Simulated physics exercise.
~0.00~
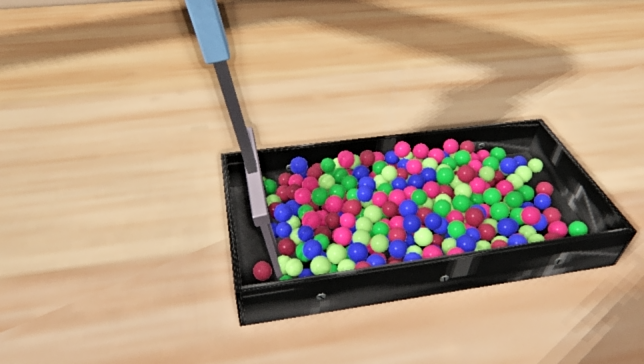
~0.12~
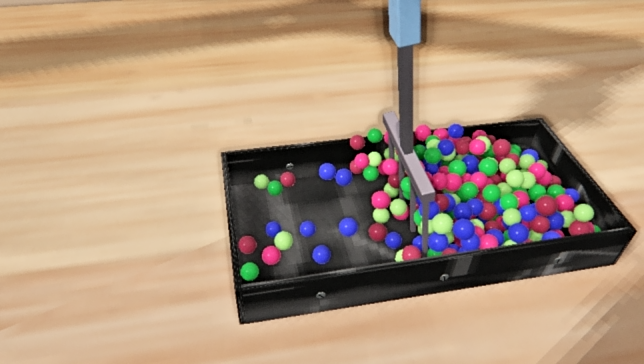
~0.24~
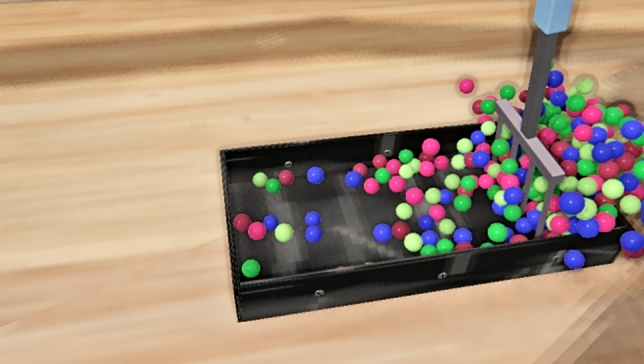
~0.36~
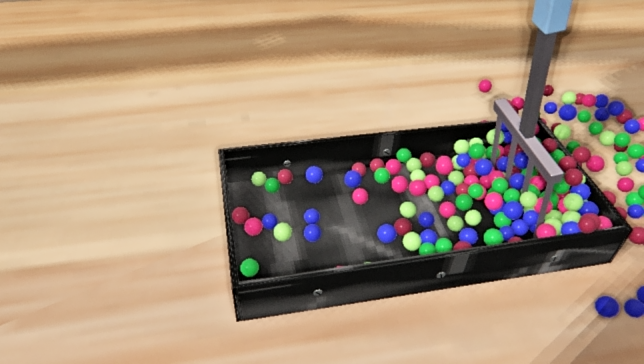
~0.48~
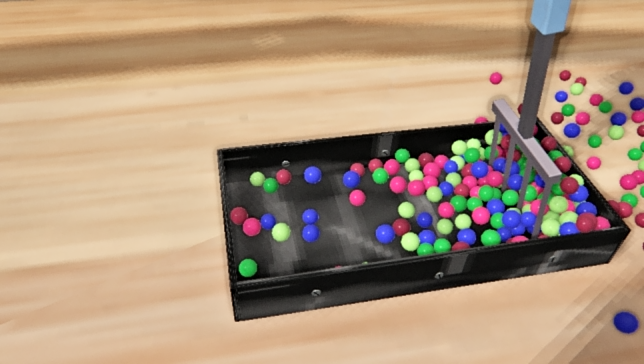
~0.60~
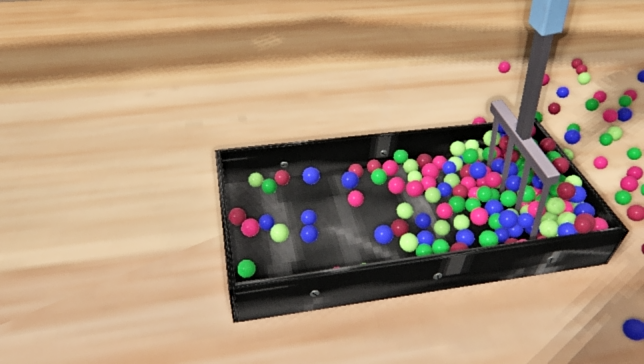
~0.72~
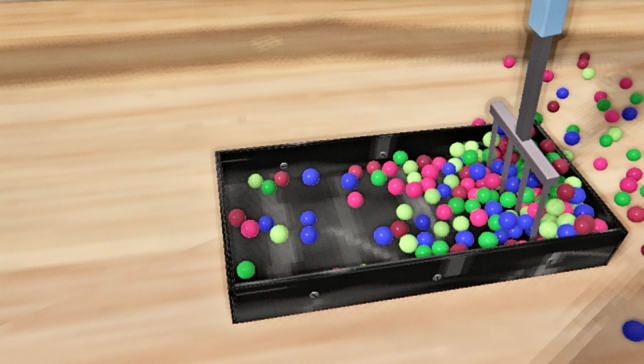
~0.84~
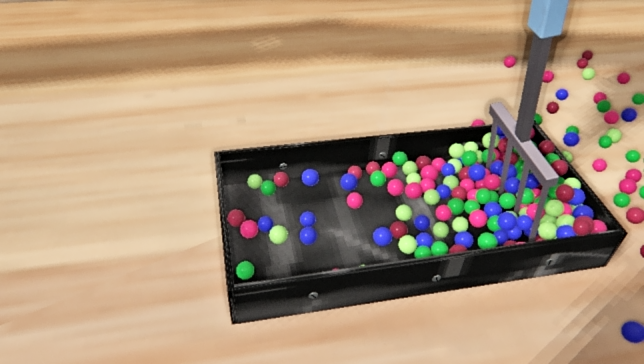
A pronged comb on an arm sweeps right through a black tin of colourful round sweets, piling them against the far end until many spill over the edge, then stays there as the spilled ones scatter across the table, leaving a crowded right side and a few stragglers at left.
